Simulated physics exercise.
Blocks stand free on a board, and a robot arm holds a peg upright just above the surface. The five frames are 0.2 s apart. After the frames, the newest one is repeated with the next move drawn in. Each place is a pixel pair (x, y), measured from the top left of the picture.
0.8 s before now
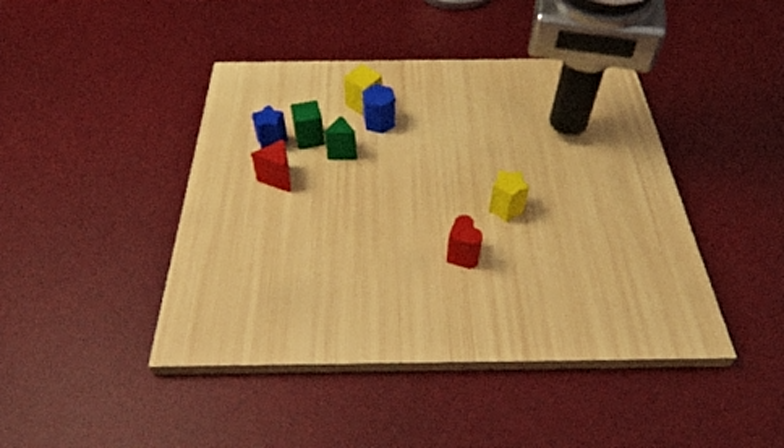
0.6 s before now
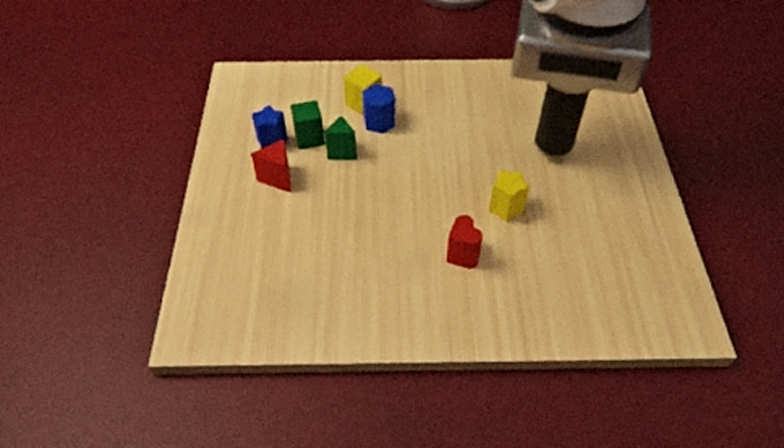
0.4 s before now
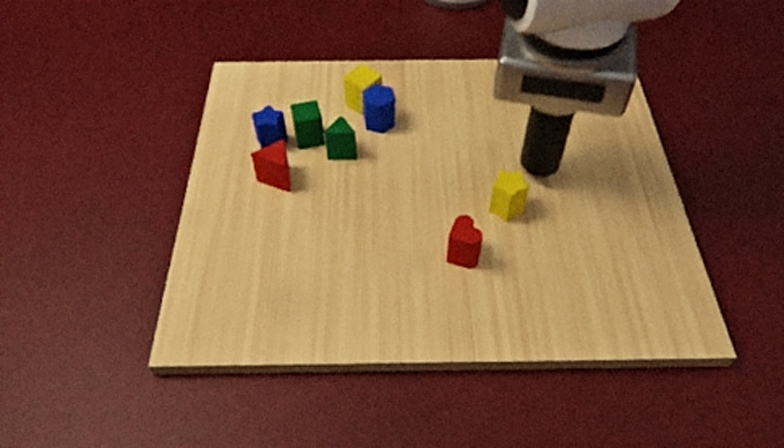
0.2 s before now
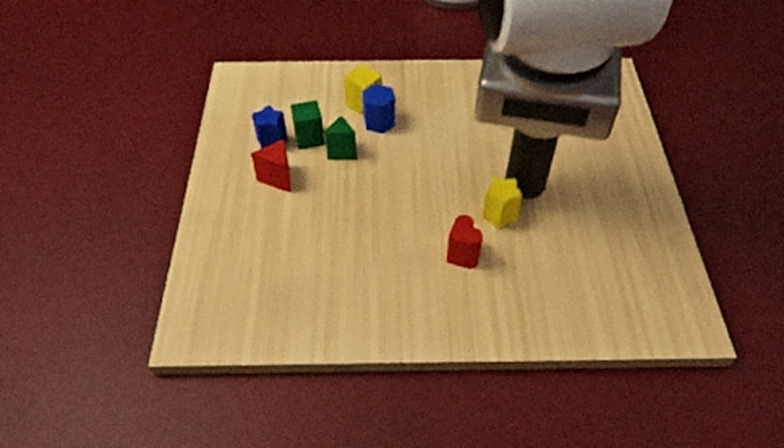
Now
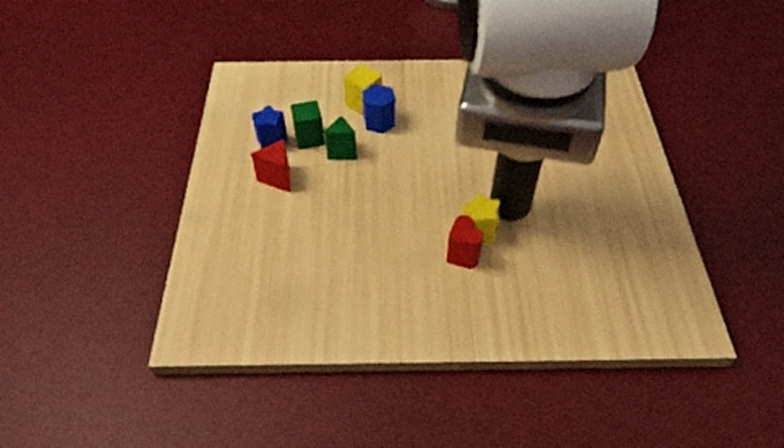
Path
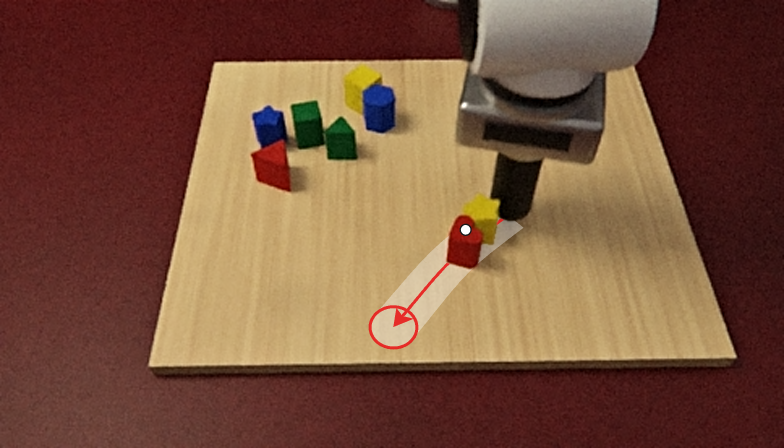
A pale wooden board lies on a dark red surface, seen from above at an angle by a still camera. Blue, green, yellow and red blocks cluster at its upper left, while a yellow star and a red heart sit right of centre below a robot arm's dark upright peg. The peg moves down and left, meets the yellow star and pushes it a short way up against the red heart.
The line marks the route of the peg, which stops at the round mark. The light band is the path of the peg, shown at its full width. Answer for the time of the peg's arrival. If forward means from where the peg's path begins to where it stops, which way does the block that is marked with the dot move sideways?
With start-to-end as forward, it shifts right.
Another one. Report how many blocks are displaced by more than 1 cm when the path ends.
Counting only shifts above 1 cm, I get two blocks.
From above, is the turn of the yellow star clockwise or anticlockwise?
Short answer: Clockwise.
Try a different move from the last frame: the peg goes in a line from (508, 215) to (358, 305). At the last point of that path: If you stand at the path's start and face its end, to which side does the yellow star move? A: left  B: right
Letter B.
Path on the board, from (508, 215) via (448, 264), ending at (393, 327); the dot is on the red heart block.
The first path, step by step. One third of the way, peg (468, 236); red heart block (427, 252), turned 30° anticlockwise; yellow star (436, 230), turned 45° clockwise.
Two thirds of the way, peg (431, 274); red heart block (393, 274), turned 70° anticlockwise; yellow star (398, 242), turned 90° clockwise.
At the end, peg (394, 318); red heart block (355, 294), turned 25° clockwise; yellow star (396, 244), turned 105° clockwise.
